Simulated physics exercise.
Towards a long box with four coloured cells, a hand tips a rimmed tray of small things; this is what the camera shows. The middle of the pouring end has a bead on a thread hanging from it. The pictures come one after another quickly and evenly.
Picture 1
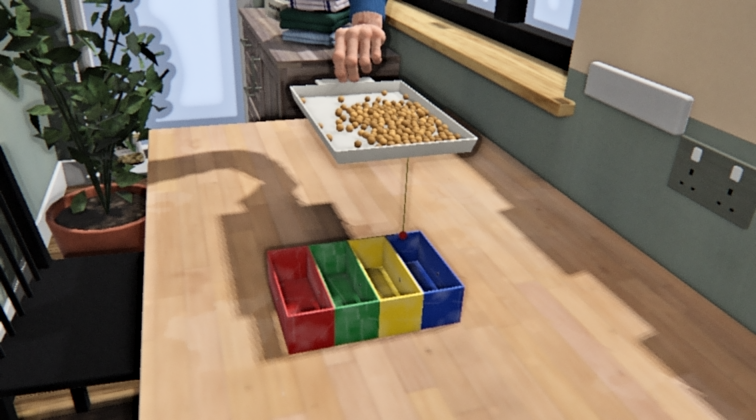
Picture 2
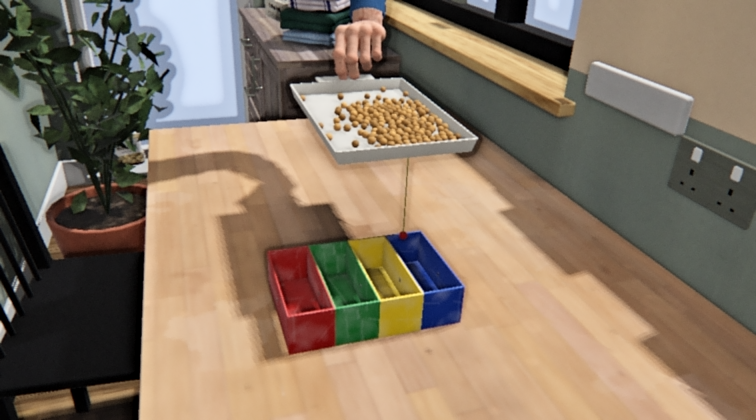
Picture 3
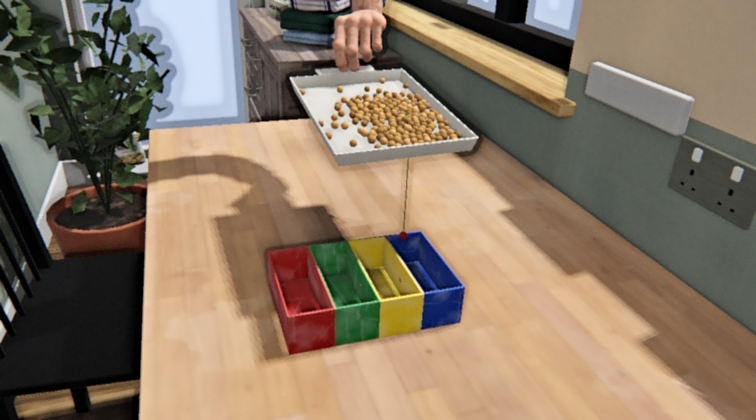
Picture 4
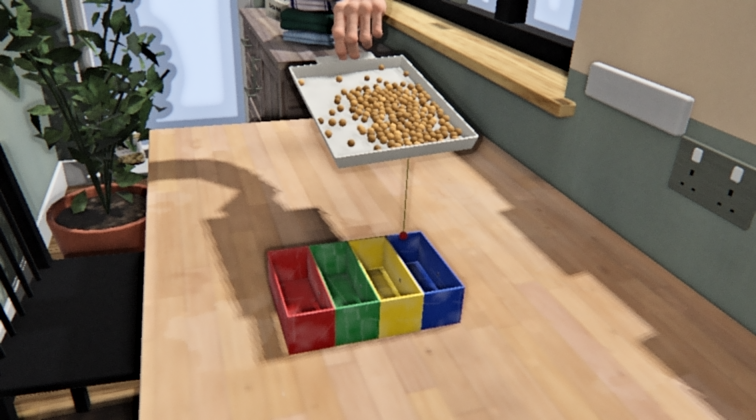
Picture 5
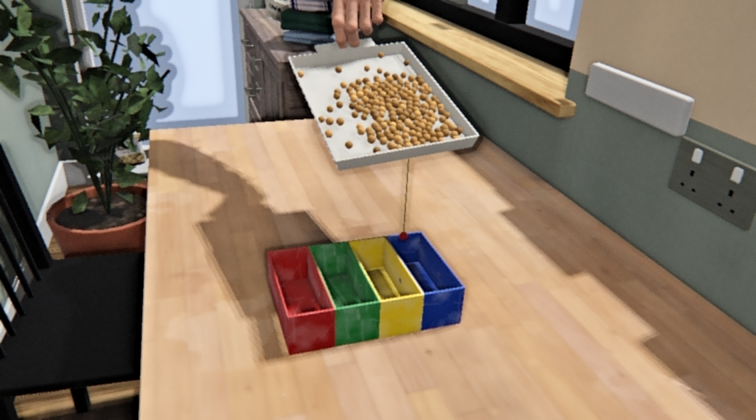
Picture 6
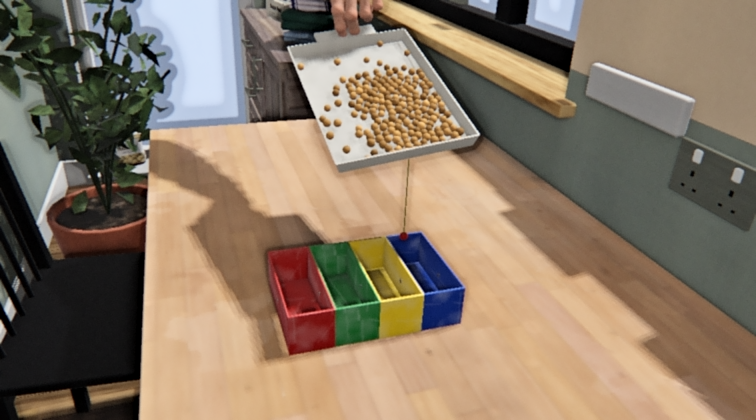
Above a wooden table, a hand steadily tilts a tray of small round beads forward.
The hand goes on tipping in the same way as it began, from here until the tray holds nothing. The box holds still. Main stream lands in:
Green.
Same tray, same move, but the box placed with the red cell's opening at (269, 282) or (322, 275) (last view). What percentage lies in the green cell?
20 per cent the first time, 50 per cent the second time.
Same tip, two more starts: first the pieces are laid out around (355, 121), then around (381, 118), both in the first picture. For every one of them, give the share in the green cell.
Roughly 60 % and then 60 %.
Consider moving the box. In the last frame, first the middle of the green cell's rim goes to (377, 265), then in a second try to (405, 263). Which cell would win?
For the first spot I'd say red, and for the second spot that red cell.
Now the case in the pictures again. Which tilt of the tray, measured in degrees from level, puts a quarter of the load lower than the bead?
Angle: Approx. 70 degrees.
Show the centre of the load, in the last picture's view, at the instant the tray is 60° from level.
Its middle sits at about pixel (374, 151).
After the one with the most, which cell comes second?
Second place: That yellow cell.
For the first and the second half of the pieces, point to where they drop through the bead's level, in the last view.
At (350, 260) for the first part, then at (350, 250) for the others.
Shortly afterwards, tray tipped steeply; the bulk on the tray; a little in the green cell; only a few in the red cell; only a few in the yellow cell; a little falling or outside the box.
Next, tray tipped right over; a little on the tray; near half in the green cell; near a quarter in the yellow cell; a little in the red cell; only a few in the blue cell; a little falling or outside the box.
Some moments later, tray tipped past a quarter turn; near two thirds in the green cell; near a quarter in the yellow cell; a little in the red cell; only a few in the blue cell; only a few falling or outside the box.
In the end, tray tipped past a quarter turn; near two thirds in the green cell; near a quarter in the yellow cell; a little in the red cell; only a few in the blue cell; only a few outside the box.
